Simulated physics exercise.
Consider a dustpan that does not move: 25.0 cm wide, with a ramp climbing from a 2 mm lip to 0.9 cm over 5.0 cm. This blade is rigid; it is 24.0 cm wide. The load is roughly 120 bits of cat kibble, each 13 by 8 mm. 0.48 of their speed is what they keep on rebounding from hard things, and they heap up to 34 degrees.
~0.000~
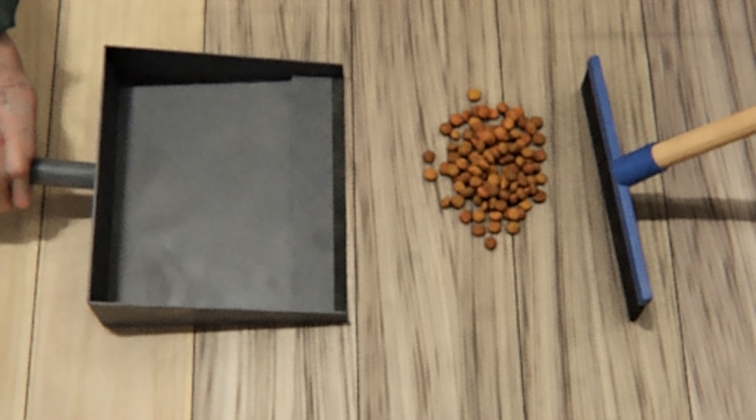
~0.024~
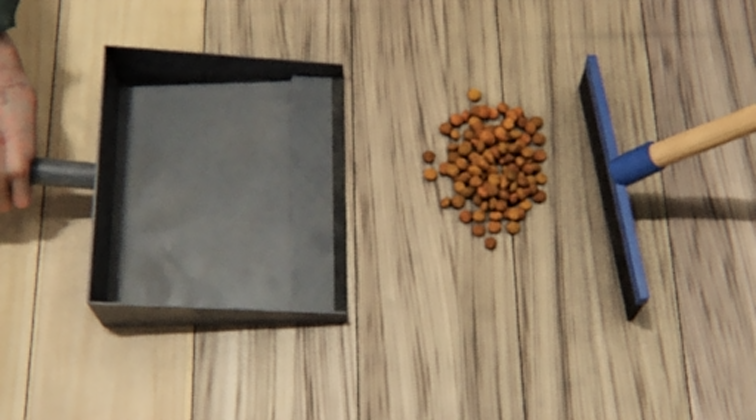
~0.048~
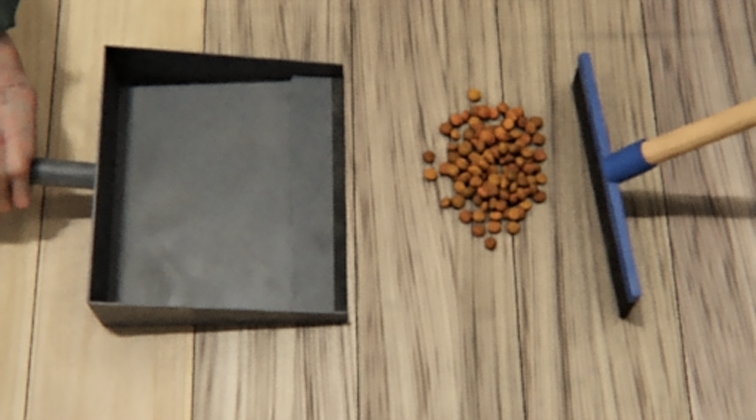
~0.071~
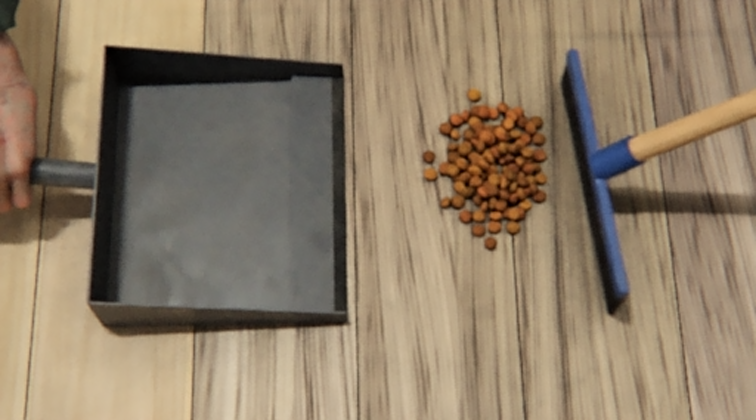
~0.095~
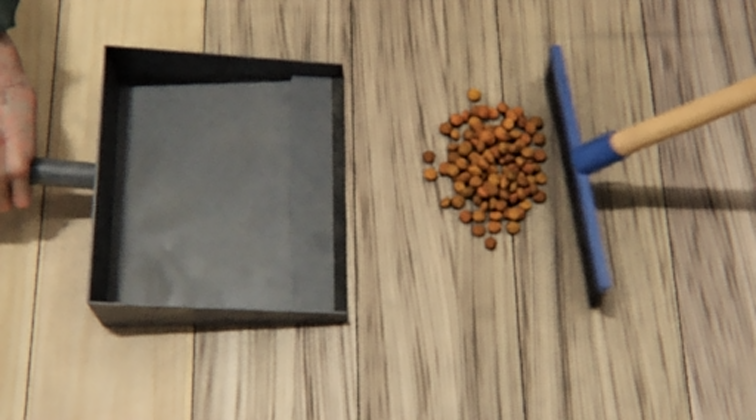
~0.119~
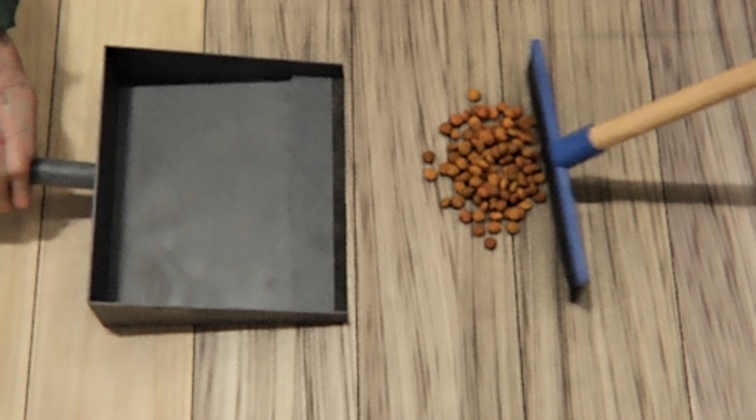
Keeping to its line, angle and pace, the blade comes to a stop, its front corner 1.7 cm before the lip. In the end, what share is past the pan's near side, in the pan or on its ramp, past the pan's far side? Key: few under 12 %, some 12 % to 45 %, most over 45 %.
Near side = few, pan = some, far side = few.
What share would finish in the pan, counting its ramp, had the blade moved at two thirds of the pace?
Share: About 30 %.
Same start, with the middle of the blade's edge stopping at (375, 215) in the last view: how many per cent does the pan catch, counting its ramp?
Close to 55 in a hundred.
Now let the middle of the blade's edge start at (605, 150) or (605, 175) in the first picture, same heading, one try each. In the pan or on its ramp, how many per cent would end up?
The two tries give some 25 % and some 35 %.
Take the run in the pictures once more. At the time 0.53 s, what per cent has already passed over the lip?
I'd put it near 40 per cent at that point.
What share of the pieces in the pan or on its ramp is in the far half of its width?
Something like 90 in a hundred.
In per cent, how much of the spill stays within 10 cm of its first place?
Around 0 percent.
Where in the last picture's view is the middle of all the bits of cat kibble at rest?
Around (346, 150).
After 0.24 s, middle of the blade 10 cm from the lip; 0 % over the lip, far side 0 %, near side 0 %.
After 0.32 s, middle of the blade 4 cm from the lip; 0 % over the lip, far side 5 %, near side 0 %.
After 0.53 s, middle of the blade 3 cm from the lip; 40 % over the lip, far side 5 %, near side 0 %.
By 1.0 s all is still; near side 0 %, pan 40 %, far side 5 %, in front of the lip or behind the blade 55 %.
